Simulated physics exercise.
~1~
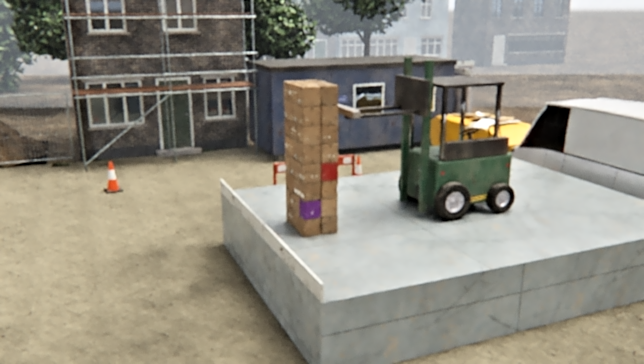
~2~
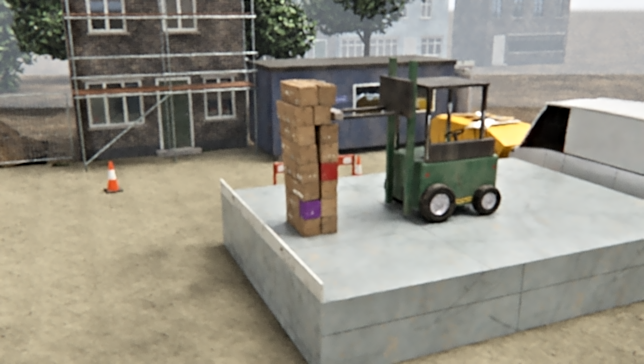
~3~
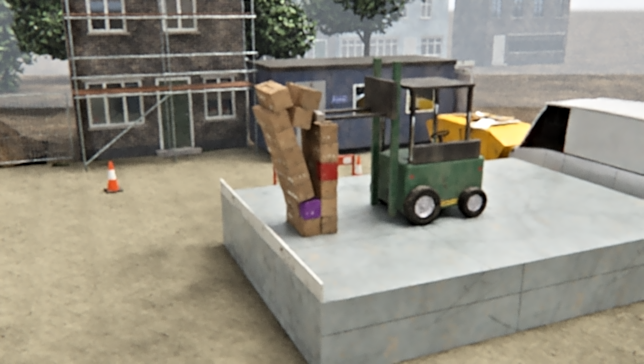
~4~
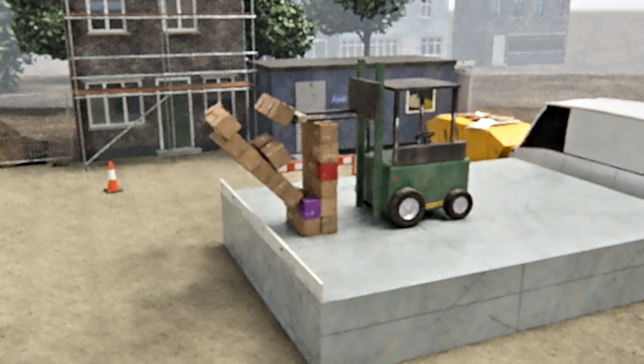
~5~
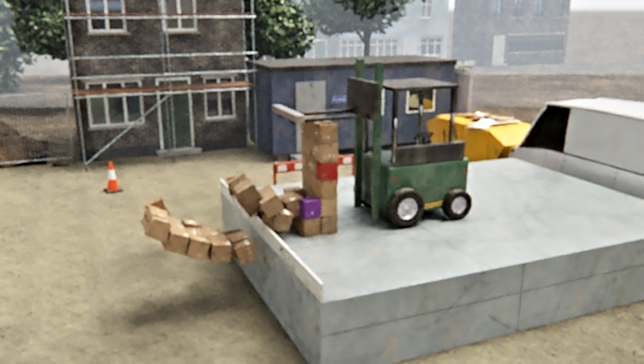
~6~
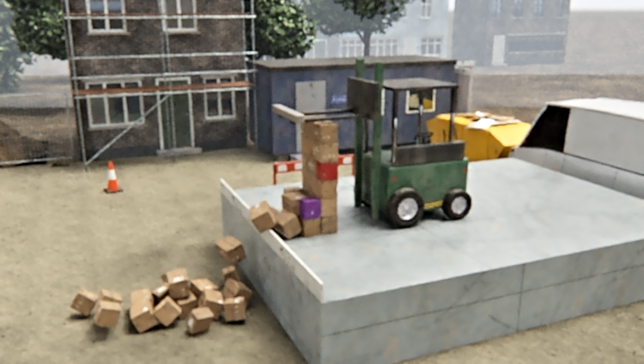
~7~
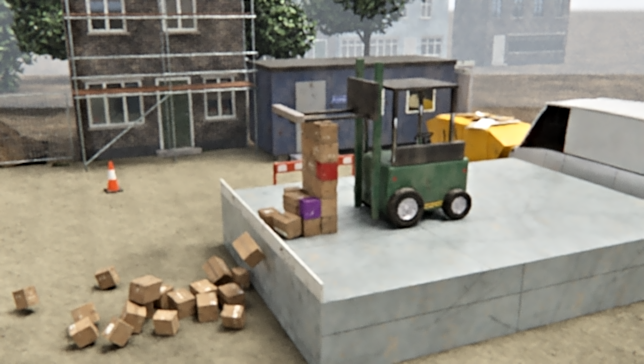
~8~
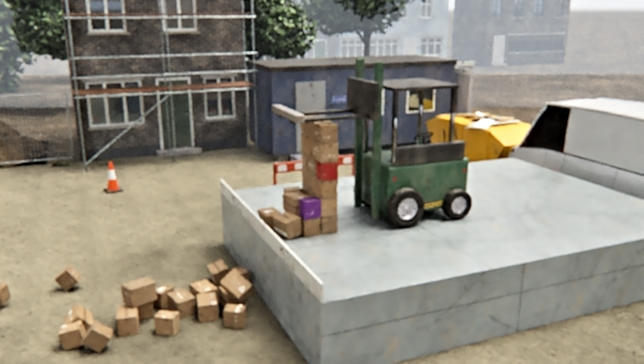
A green forklift pushes over part of a carton stack, spilling many off the dock.
